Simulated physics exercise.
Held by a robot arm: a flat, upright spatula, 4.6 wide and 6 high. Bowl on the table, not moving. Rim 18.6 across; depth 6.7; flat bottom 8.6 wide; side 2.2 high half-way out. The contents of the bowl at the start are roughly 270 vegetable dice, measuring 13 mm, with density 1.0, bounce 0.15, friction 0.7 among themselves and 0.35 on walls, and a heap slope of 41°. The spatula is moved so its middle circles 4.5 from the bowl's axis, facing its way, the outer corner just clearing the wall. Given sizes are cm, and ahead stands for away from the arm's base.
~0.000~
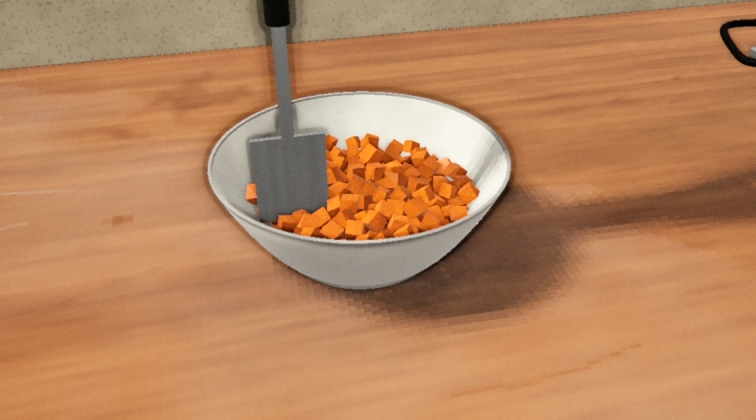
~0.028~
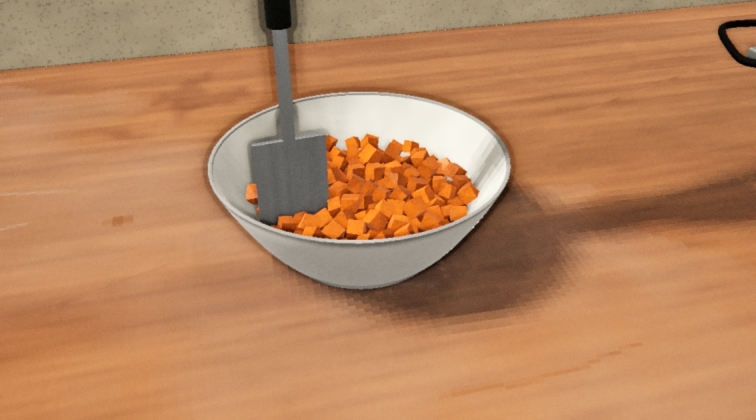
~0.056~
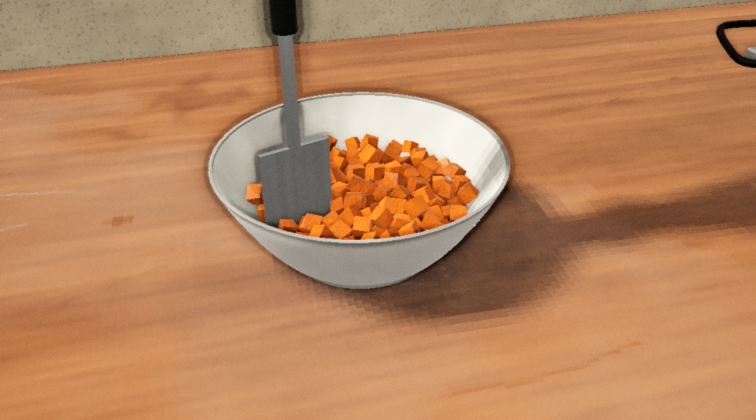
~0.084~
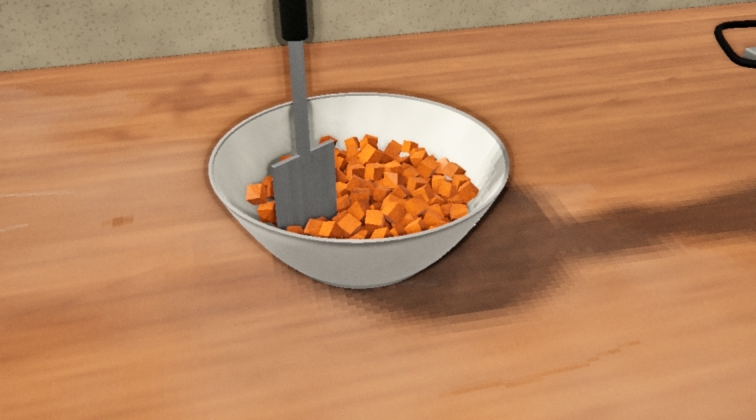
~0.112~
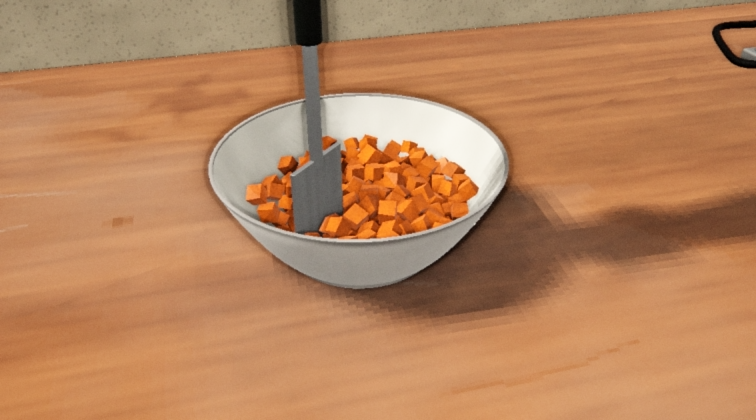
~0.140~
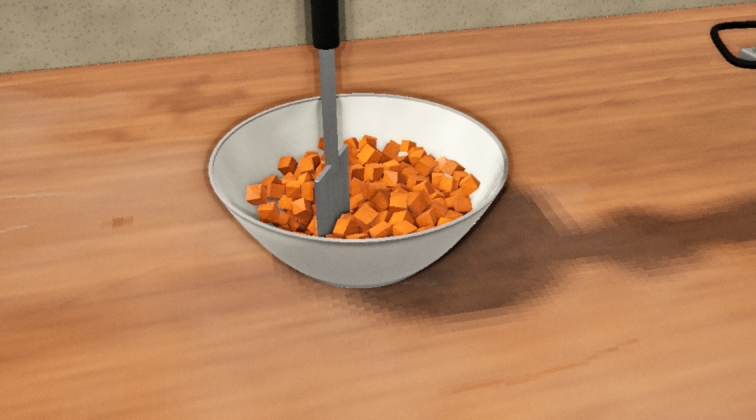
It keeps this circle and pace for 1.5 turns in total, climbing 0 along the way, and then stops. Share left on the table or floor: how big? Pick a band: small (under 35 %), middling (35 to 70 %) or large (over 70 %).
Small.
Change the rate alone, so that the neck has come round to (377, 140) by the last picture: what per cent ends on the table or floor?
It works out to roughly 45 percent.
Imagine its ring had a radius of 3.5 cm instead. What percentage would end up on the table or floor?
Near 25 percent.
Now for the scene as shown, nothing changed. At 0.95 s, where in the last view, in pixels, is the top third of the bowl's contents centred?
(431, 197).
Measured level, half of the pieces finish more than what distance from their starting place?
8 cm.
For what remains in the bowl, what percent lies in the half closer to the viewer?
Estimate: Some 25 %.
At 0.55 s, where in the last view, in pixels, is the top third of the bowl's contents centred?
I'd put its middle near (317, 128).
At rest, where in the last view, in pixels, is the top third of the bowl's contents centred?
I'd say close to (398, 141).
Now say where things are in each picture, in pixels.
The first frame shows spatula neck at (286, 114), 0° round; upper third of the load around (375, 185), from x 255 to 470, top at y 145; 267 in the bowl.
The second frame shows spatula neck at (287, 117), 5° round; upper third of the load around (375, 189), from x 255 to 470, top at y 145.
The third frame shows spatula neck at (292, 123), 17° round; upper third of the load around (371, 191), from x 255 to 470, top at y 145.
The fourth frame shows spatula neck at (302, 130), 30° round; upper third of the load around (371, 192), from x 255 to 470, top at y 145.
The fifth frame shows spatula neck at (315, 135), 43° round; upper third of the load around (371, 193), from x 255 to 470, top at y 145.
The sixth frame shows spatula neck at (331, 139), 56° round; upper third of the load around (382, 194), from x 255 to 470, top at y 145; 267 in the bowl.
By 0.55 s, 246° round, highest piece 9 above the table; 253 in the bowl, 5 on the table or floor, 9 in flight or on the tool.
By 0.95 s, 76° round, highest piece 9 above the table; 222 in the bowl, 36 on the table or floor, 9 in flight or on the tool.
By 1.35 s, 180° round, highest piece 8 above the table; 199 in the bowl, 68 on the table or floor.
By 2.05 s, 180° round, highest piece 8 above the table; 199 in the bowl, 68 on the table or floor.
Final count, 199 in the bowl, 68 on the table or floor. That is 25 % on the table or floor.
